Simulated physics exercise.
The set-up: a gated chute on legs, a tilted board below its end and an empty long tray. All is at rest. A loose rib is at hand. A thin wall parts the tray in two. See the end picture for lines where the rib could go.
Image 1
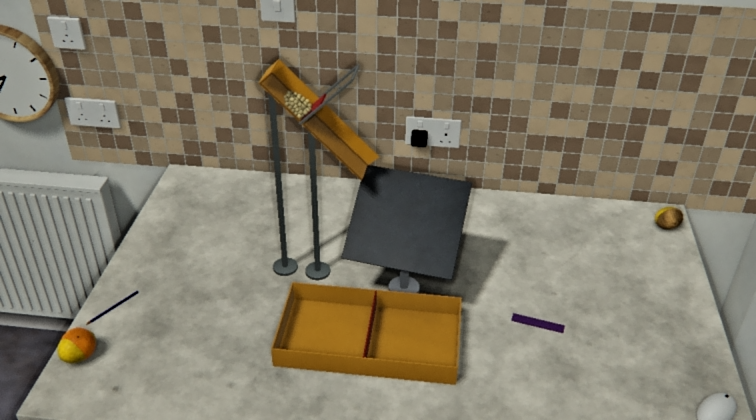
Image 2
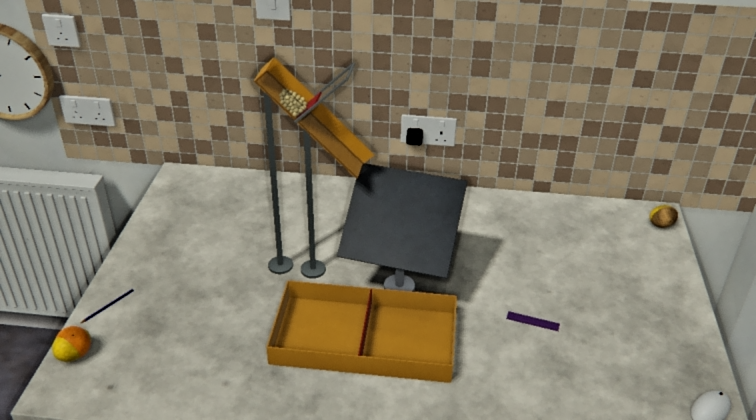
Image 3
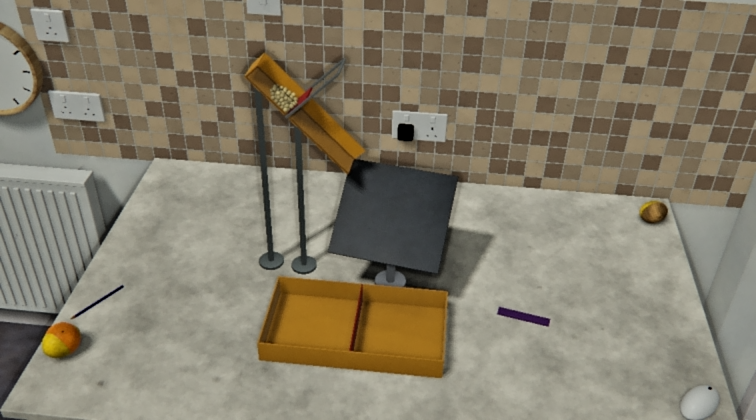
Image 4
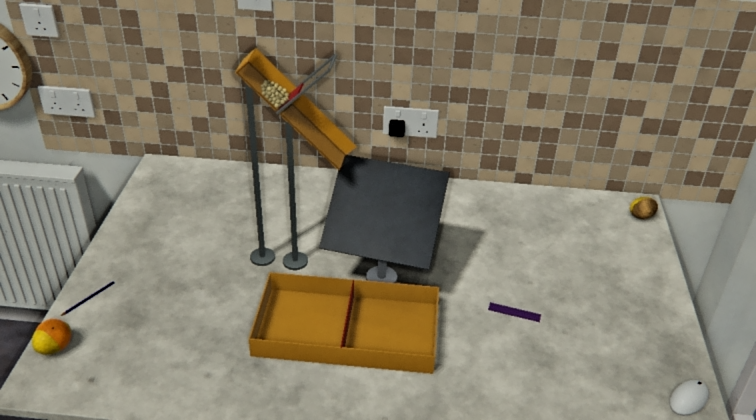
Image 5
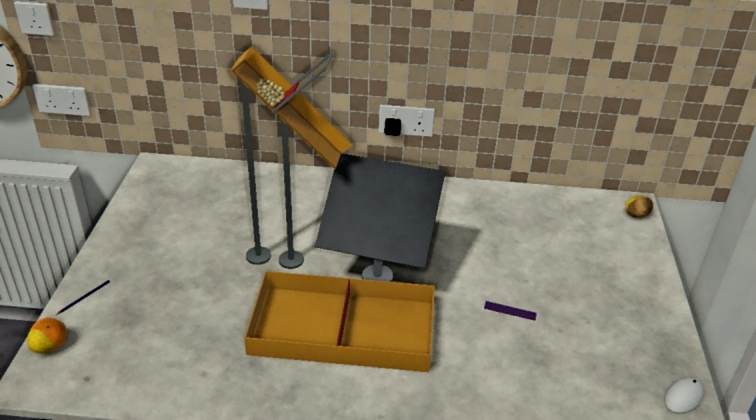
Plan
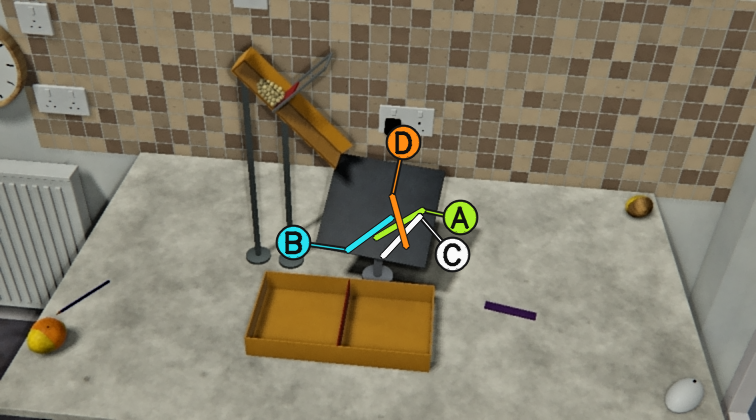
An orange chute holding pale beans behind a shut gate stands motionless above a tilted dark board and an empty divided tray.
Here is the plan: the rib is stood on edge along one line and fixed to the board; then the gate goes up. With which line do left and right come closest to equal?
The answer is line A.
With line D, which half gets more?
Right.
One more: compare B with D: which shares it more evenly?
That would be B.
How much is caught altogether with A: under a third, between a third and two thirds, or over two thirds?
Over two thirds.
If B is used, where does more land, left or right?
Left.
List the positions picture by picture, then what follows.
The first picture shows load behind the gate at (296, 105), soya beans; lip of the chute at (364, 173), sloping fairly steeply.
The second picture shows middle of the board at (402, 218), tilted fairly steeply; middle of its low edge at (391, 267); of its high edge at (413, 171).
The third picture shows front corners of the tray at (258, 343) and (443, 361); front end of its middle wall at (350, 352); gate still shut at (306, 96).
The fourth picture shows middle of the load at (273, 95); lip at (342, 163).
The fifth picture shows middle of the load at (269, 93); lip at (338, 162).
On the marked copy, line A from (422, 210) to (376, 237); line B from (391, 218) to (347, 249); line C from (420, 216) to (383, 255); line D from (392, 196) to (406, 246).
With A, of what is caught, about half in the left half, about half in the right.
With B, of what is caught, most in the left half, about a quarter in the right.
With C, of what is caught, a small part in the left half, most in the right.
With D, of what is caught, a stray few in the left half, nearly all in the right.
